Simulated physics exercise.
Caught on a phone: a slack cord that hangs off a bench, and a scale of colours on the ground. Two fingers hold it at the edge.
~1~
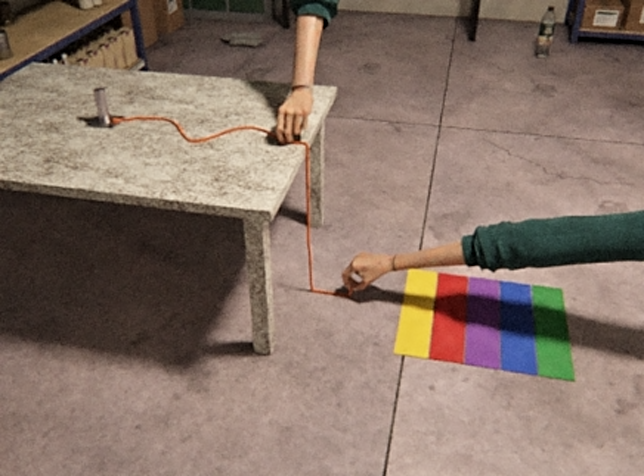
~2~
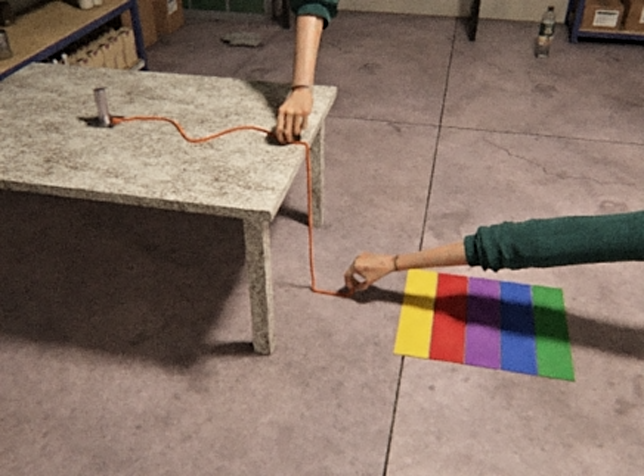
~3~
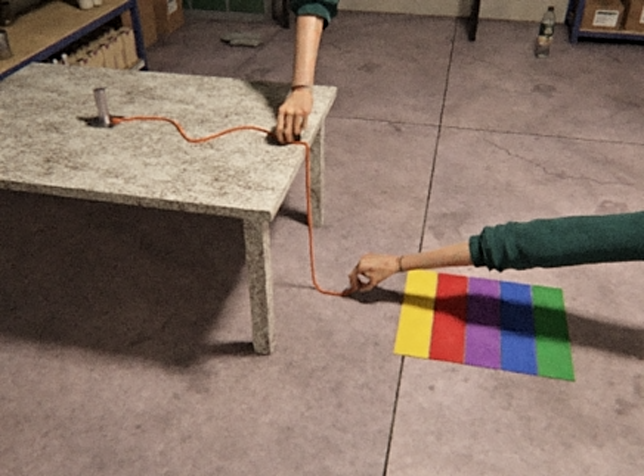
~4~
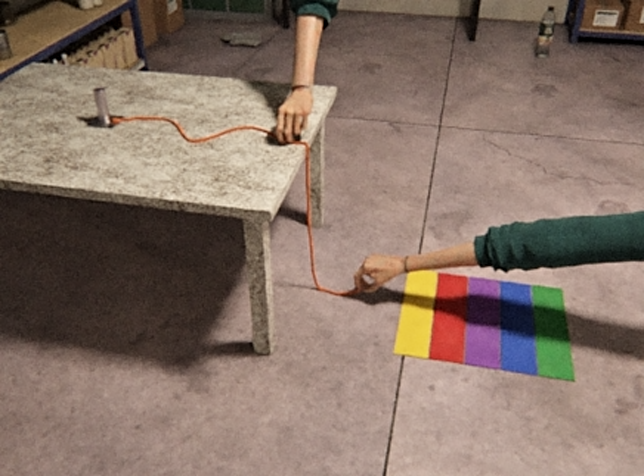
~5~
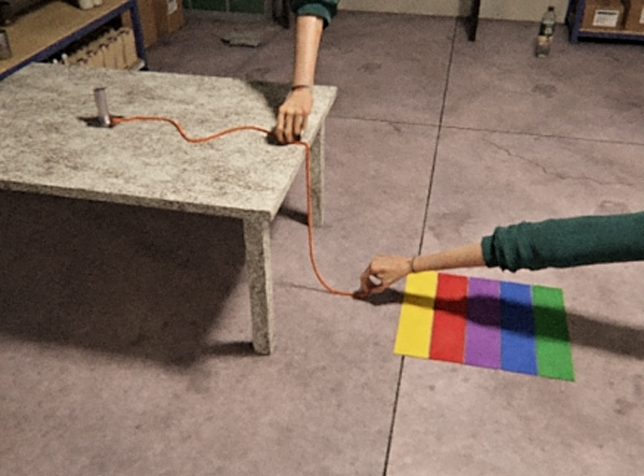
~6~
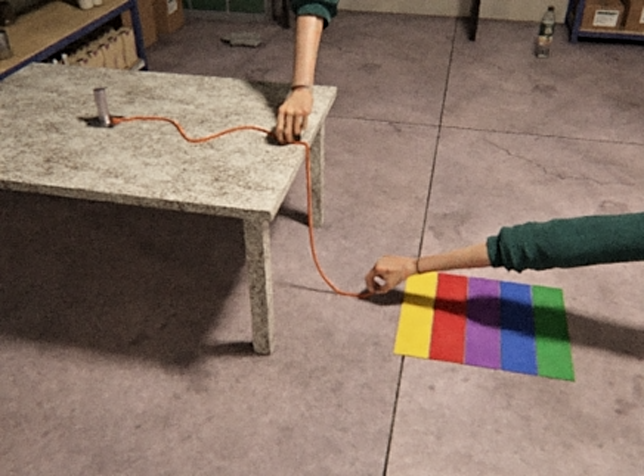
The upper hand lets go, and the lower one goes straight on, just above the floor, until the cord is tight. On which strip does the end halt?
The end stops over the blue strip.
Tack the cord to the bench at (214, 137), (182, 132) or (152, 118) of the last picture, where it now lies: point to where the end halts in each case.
Try by try, around (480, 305), (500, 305) and (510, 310).
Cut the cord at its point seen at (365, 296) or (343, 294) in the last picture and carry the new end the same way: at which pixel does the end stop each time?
Try by try, around (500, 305) and (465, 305).
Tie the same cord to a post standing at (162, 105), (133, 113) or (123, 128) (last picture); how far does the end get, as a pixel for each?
Near (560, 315), (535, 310) and (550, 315).
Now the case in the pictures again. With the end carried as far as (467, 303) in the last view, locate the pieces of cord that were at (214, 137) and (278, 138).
Near (244, 137) and (311, 160).
Early on, end near (467, 303); over red.
Midway, end near (499, 307); over purple.
At the end of the slack, end near (518, 310); over blue. It gets as far as the blue strip.
